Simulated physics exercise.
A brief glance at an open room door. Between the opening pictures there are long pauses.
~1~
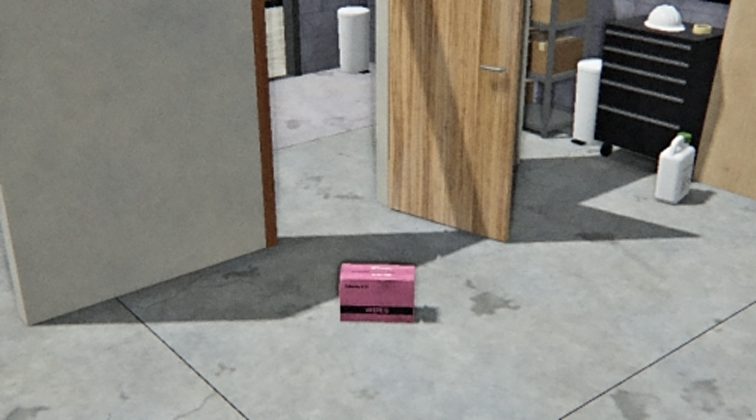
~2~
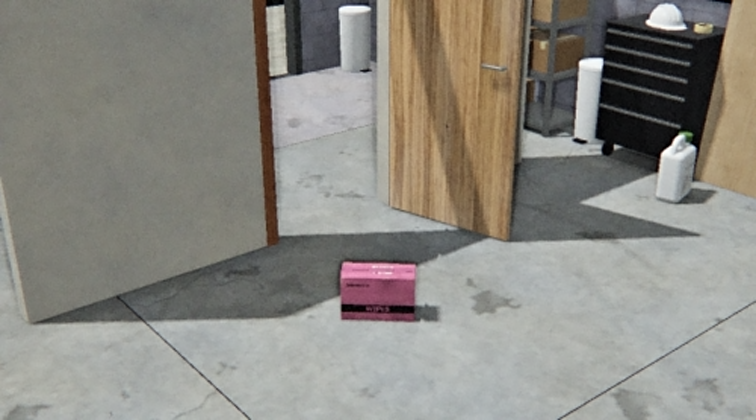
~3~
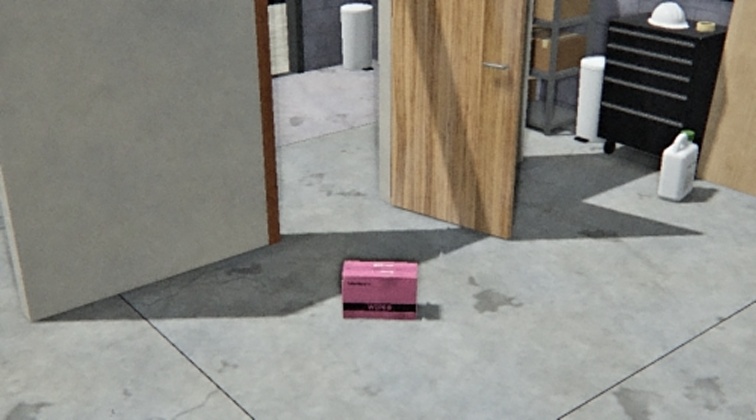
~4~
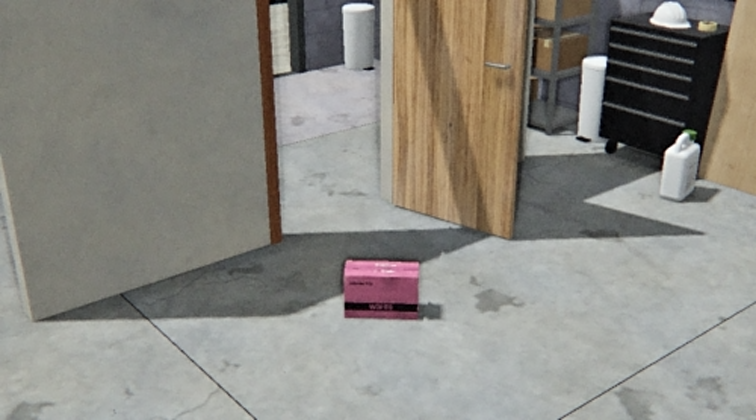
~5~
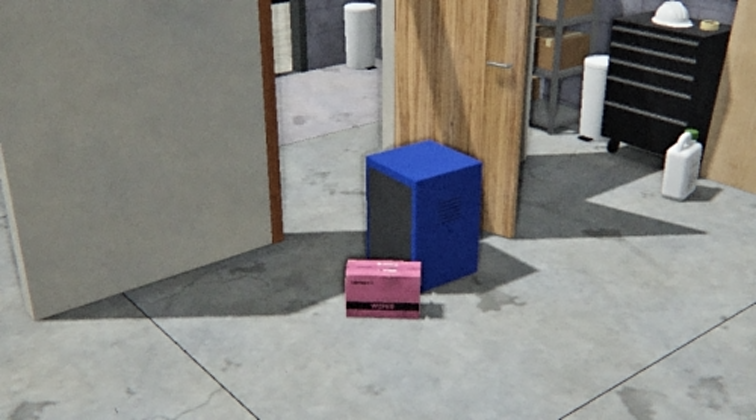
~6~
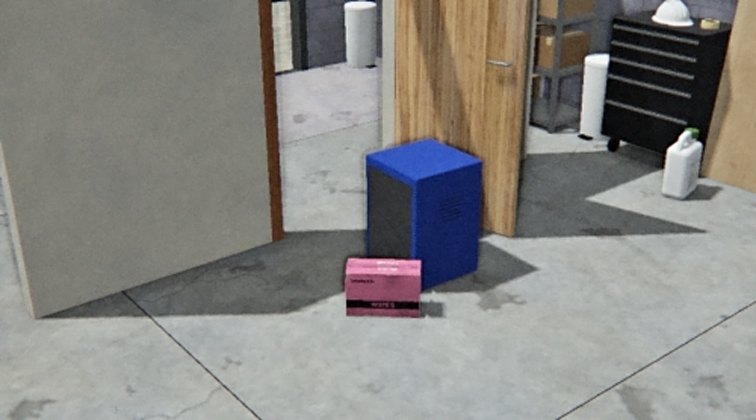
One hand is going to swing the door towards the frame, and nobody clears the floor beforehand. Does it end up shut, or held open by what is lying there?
The push fails.
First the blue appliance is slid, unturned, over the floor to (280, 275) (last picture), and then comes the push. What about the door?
Next, the door completes its arc.
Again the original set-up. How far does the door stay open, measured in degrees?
Open angle: About 75°.
Then, 0.40 s past the last view, open by 99°.
Then, 0.60 s past the last view, open by 91°.
Then, 0.80 s past the last view, open by 82°.
Then, 1.00 s past the last view, open by 75°.
Finally, open by 74°; both still in place. Final places as the last picture's camera would see them, blue appliance near (421, 214).
